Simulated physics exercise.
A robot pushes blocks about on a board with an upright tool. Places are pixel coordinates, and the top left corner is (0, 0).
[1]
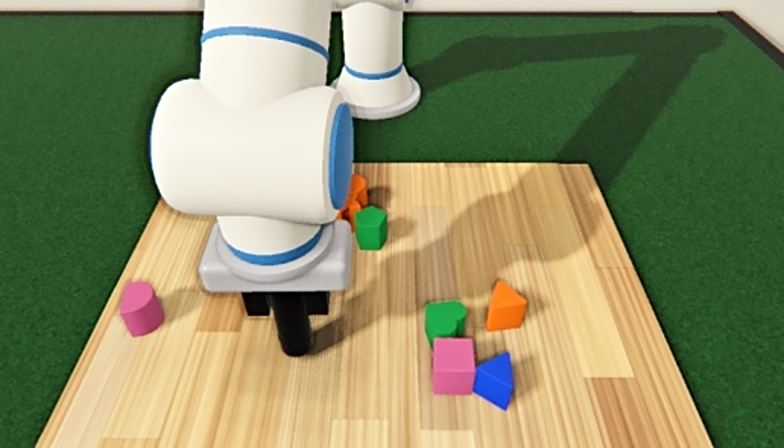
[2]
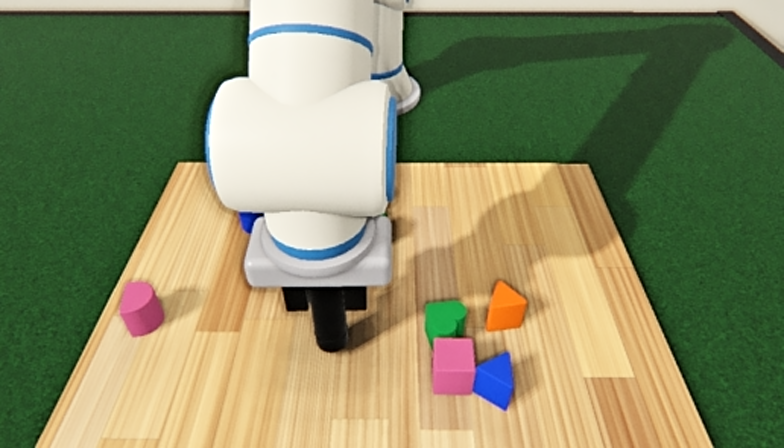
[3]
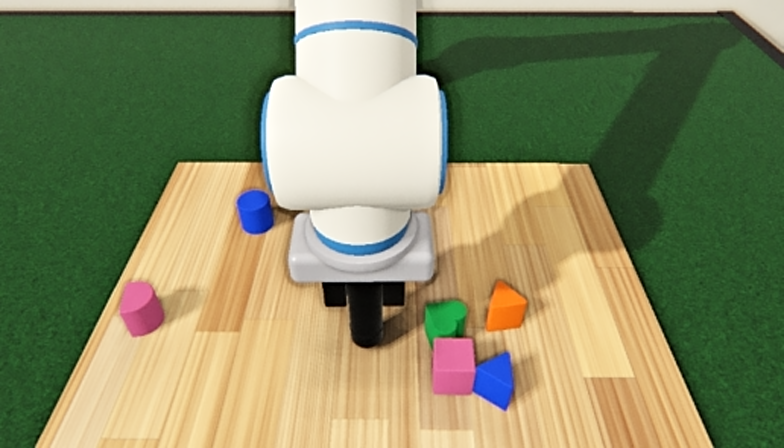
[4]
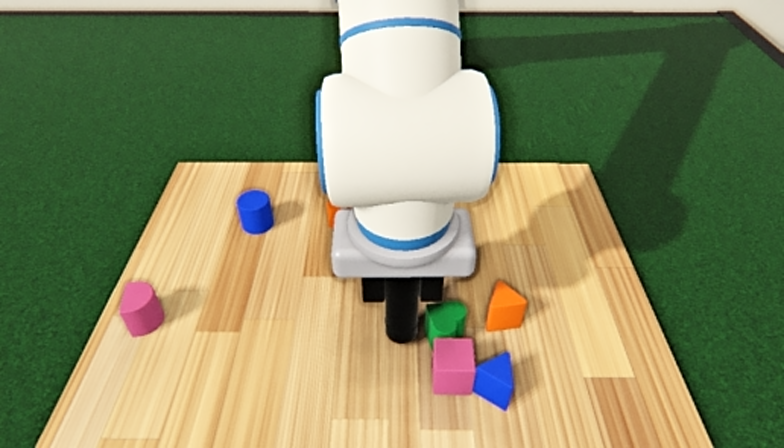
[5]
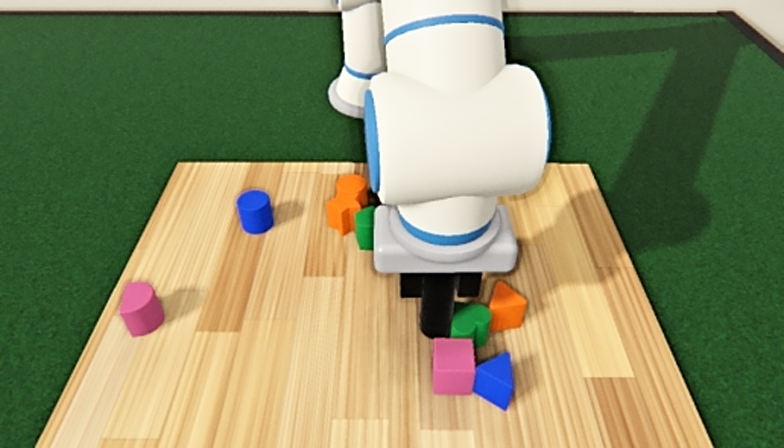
Robot arm sweeping its black upright tool rightward across a wooden board, then nudging a green heart block toward an orange triangular block.
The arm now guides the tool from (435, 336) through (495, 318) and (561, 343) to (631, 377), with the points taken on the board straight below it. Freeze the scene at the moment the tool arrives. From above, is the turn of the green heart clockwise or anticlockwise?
It makes a clockwise turn.
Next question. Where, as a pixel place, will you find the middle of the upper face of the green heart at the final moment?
I think it will end close to (504, 322).
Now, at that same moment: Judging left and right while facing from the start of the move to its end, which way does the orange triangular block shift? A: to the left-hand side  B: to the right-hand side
A - to the left-hand side.
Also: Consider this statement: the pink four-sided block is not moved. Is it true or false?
The claim holds.
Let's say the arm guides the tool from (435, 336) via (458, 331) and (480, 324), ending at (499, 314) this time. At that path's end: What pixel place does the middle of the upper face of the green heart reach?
I think it will end close to (506, 323).
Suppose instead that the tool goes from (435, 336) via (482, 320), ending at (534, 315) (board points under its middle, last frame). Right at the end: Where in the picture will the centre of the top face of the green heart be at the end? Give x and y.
Around pixel (501, 322).
What follows on the original path. One third of the way, tool at (497, 311); green heart at (501, 321), turned 65° clockwise; orange triangular block at (528, 292), turned 30° anticlockwise.
Two thirds of the way, tool at (565, 336); green heart at (504, 322), turned 80° clockwise; orange triangular block at (573, 296), turned 75° anticlockwise.
At the end, tool at (635, 369); pink four-sided block not moved; green heart at (504, 322), turned 80° clockwise; orange triangular block at (573, 296), turned 75° anticlockwise.
